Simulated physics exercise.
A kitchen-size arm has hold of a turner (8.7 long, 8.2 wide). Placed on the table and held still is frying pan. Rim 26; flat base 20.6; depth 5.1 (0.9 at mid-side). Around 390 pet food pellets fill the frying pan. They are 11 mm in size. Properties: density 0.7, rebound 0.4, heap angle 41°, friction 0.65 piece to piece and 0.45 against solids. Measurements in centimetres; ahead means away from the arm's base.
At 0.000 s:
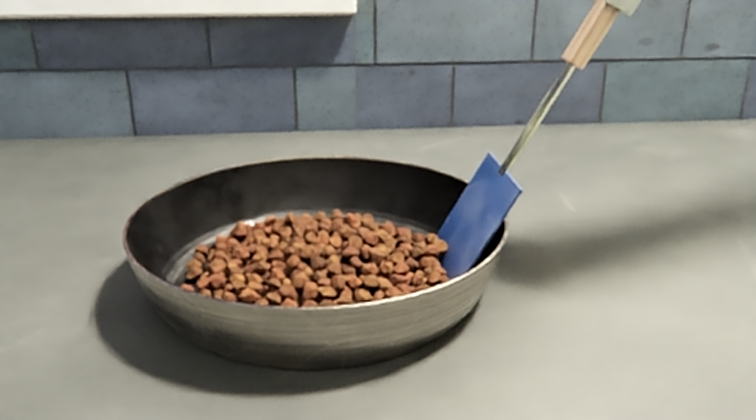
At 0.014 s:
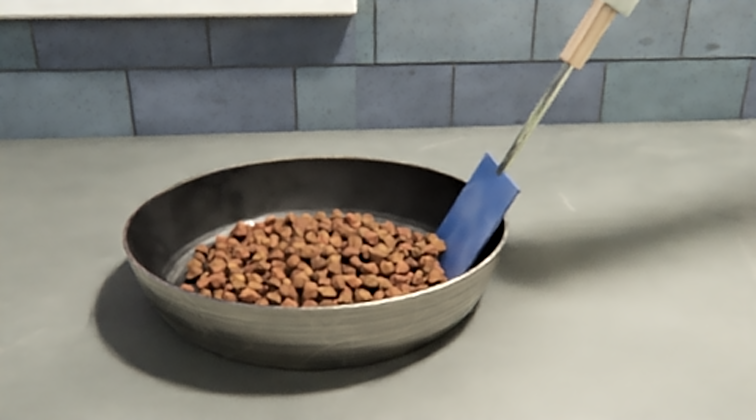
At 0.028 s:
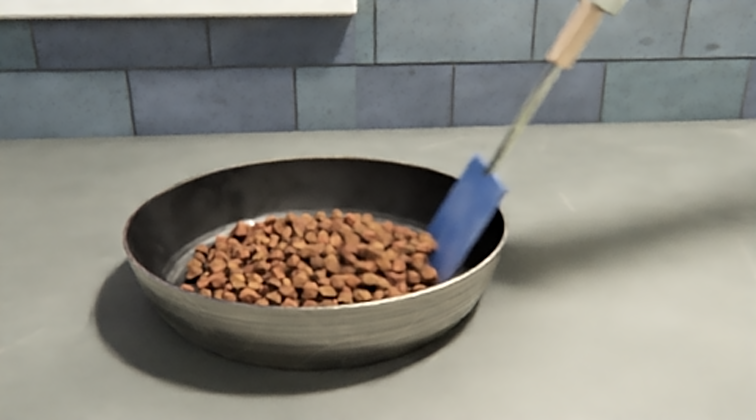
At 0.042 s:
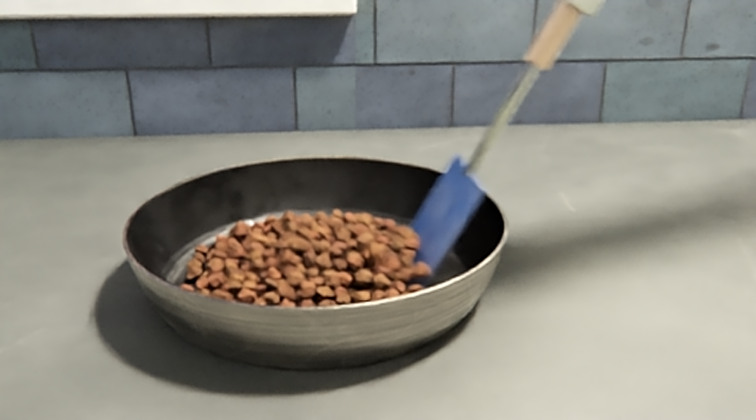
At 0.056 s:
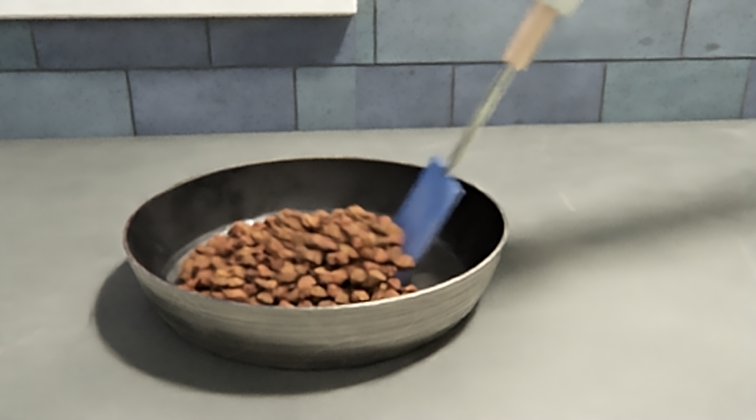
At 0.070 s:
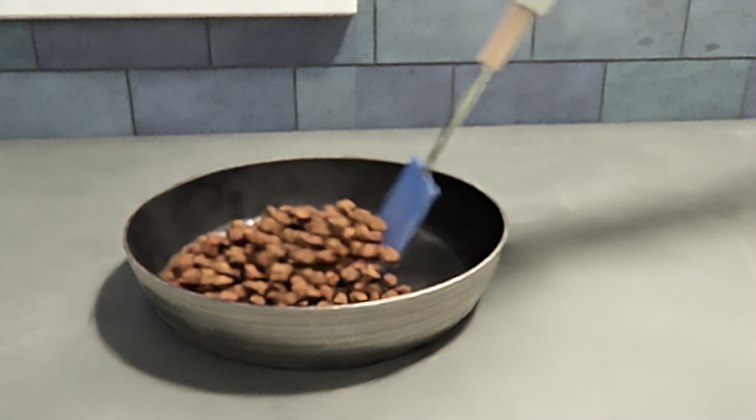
A blue turner moves left through the frying pan, pushing the brown pellets into a heap.
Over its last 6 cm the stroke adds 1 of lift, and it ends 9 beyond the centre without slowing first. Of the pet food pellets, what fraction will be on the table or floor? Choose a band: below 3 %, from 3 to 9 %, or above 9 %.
Above 9 %.
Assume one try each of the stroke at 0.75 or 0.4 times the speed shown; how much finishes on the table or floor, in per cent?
Some 10 per cent, then some 0 per cent, on the table or floor.
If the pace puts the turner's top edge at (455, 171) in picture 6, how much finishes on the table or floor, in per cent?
My guess is around 5 percent.
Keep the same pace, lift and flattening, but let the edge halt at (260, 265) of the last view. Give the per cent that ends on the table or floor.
Estimate: Approx. 0 %.
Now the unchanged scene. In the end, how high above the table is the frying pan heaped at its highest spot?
Peak at rest, approximately 5.5 centimetres.
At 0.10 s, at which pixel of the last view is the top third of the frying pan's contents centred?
(276, 248).
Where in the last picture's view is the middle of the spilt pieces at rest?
Close to (26, 302) in pixels.
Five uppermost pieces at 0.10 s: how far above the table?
Around 6 cm above the table.
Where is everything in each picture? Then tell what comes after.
The turner top edge at (505, 169), sloping 61°; upper third of the load around (323, 254), from x 180 to 445, top at y 215; 390 in the frying pan, in the first frame.
The turner top edge at (502, 169), sloping 61°; upper third of the load around (324, 254), from x 180 to 445, top at y 215, in the second frame.
The turner top edge at (491, 170), sloping 61°; upper third of the load around (334, 254), from x 180 to 445, top at y 215, in the third frame.
The turner top edge at (470, 171), sloping 61°; upper third of the load around (332, 250), from x 180 to 445, top at y 215, in the fourth frame.
The turner top edge at (447, 171), sloping 61°; upper third of the load around (320, 246), from x 180 to 445, top at y 210, in the fifth frame.
The turner top edge at (425, 172), sloping 61°; upper third of the load around (307, 242), from x 165 to 445, top at y 205; 390 in the frying pan, in the sixth frame.
After 0.10 s, sloping 61°, highest piece 7 above the table; 390 in the frying pan.
After 0.14 s, sloping 61°, highest piece 7 above the table; 390 in the frying pan.
After 0.36 s, sloping 61°, highest piece 9 above the table; 330 in the frying pan, 40 on the table or floor, 20 on the blade or in flight.
After 1.41 s, sloping 61°, highest piece 5 above the table; 330 in the frying pan, 60 on the table or floor.
In the end, 330 in the frying pan, 60 on the table or floor. That is 15 % on the table or floor.
